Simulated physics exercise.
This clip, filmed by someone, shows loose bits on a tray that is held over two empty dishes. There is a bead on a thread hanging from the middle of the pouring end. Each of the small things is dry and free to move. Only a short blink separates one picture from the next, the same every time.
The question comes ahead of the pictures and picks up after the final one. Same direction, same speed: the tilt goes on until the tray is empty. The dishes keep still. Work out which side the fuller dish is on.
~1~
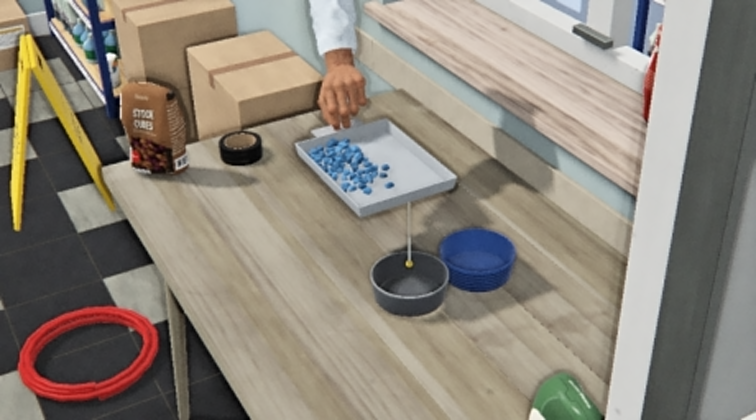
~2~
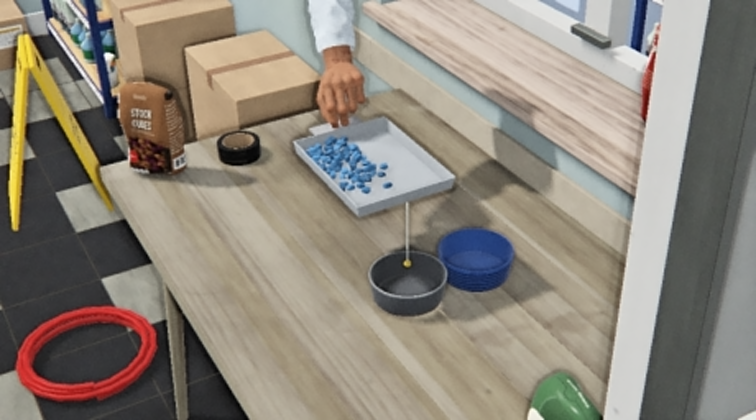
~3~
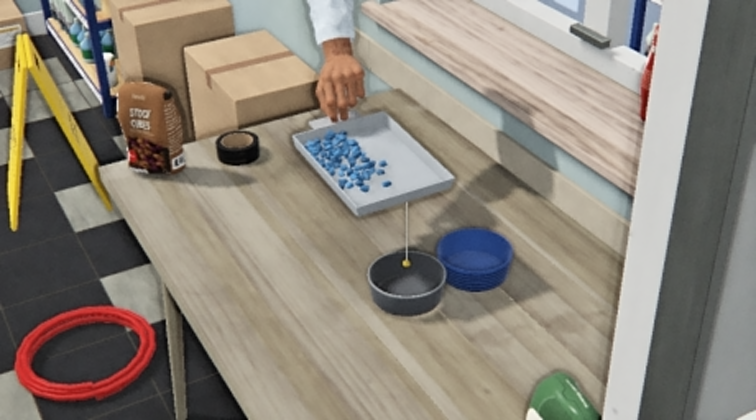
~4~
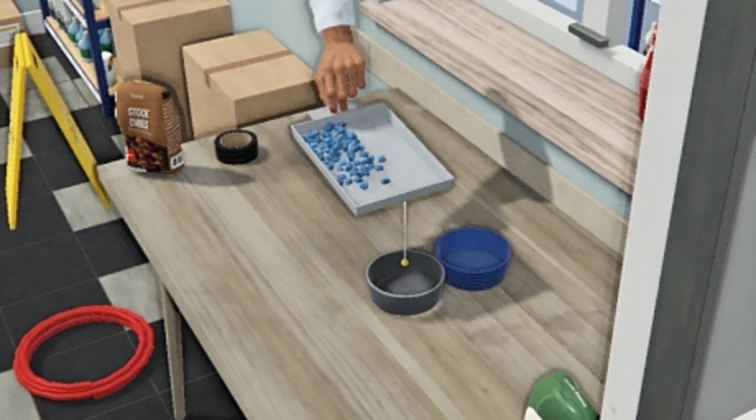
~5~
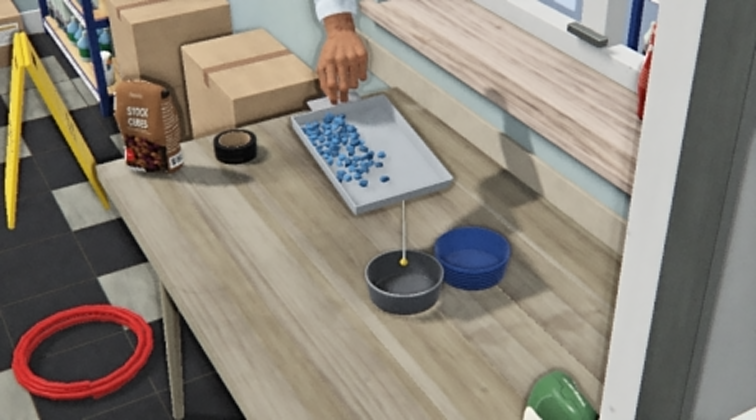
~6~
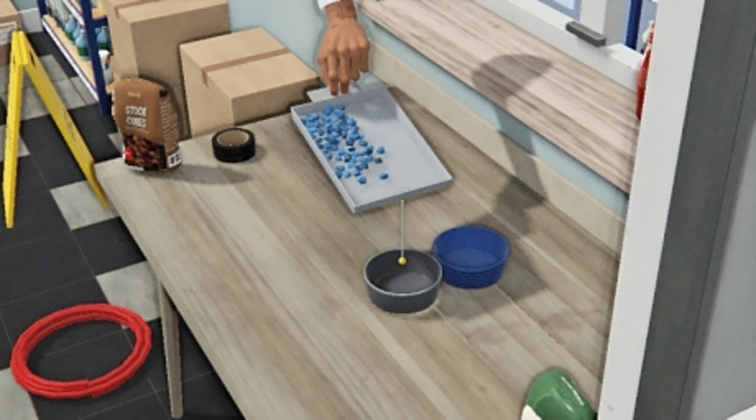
Going by this, it mostly spills to the left of the two.
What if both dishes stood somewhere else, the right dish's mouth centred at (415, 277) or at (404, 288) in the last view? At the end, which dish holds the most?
The dish to the right; the dish to the right.
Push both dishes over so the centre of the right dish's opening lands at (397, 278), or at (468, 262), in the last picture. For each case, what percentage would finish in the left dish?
About 0 per cent, then about 60 per cent.
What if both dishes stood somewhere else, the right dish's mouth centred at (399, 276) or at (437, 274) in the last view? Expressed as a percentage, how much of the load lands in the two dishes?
Roughly 60 per cent, and 90 per cent.
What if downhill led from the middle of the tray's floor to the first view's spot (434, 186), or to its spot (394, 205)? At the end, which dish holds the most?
The rightmost dish; the leftmost dish.
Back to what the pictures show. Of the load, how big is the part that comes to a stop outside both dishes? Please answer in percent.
I'd say around 40 per cent.
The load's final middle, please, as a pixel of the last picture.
It settles centred around (412, 304).
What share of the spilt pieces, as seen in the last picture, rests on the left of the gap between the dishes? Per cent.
Close to 40 %.
Soon, tray tipped steeply; nearly all on the tray; a small part in the air.
A while on, tray tipped past a quarter turn; about half on the tray; about a quarter in the left dish; about a quarter outside both; a small part in the air.
Towards the end, tray tipped past a quarter turn; about half in the left dish; a small part in the right dish; about a third outside both.
Finally, tray tipped past a quarter turn; about half in the left dish; a small part in the right dish; about a third outside both.
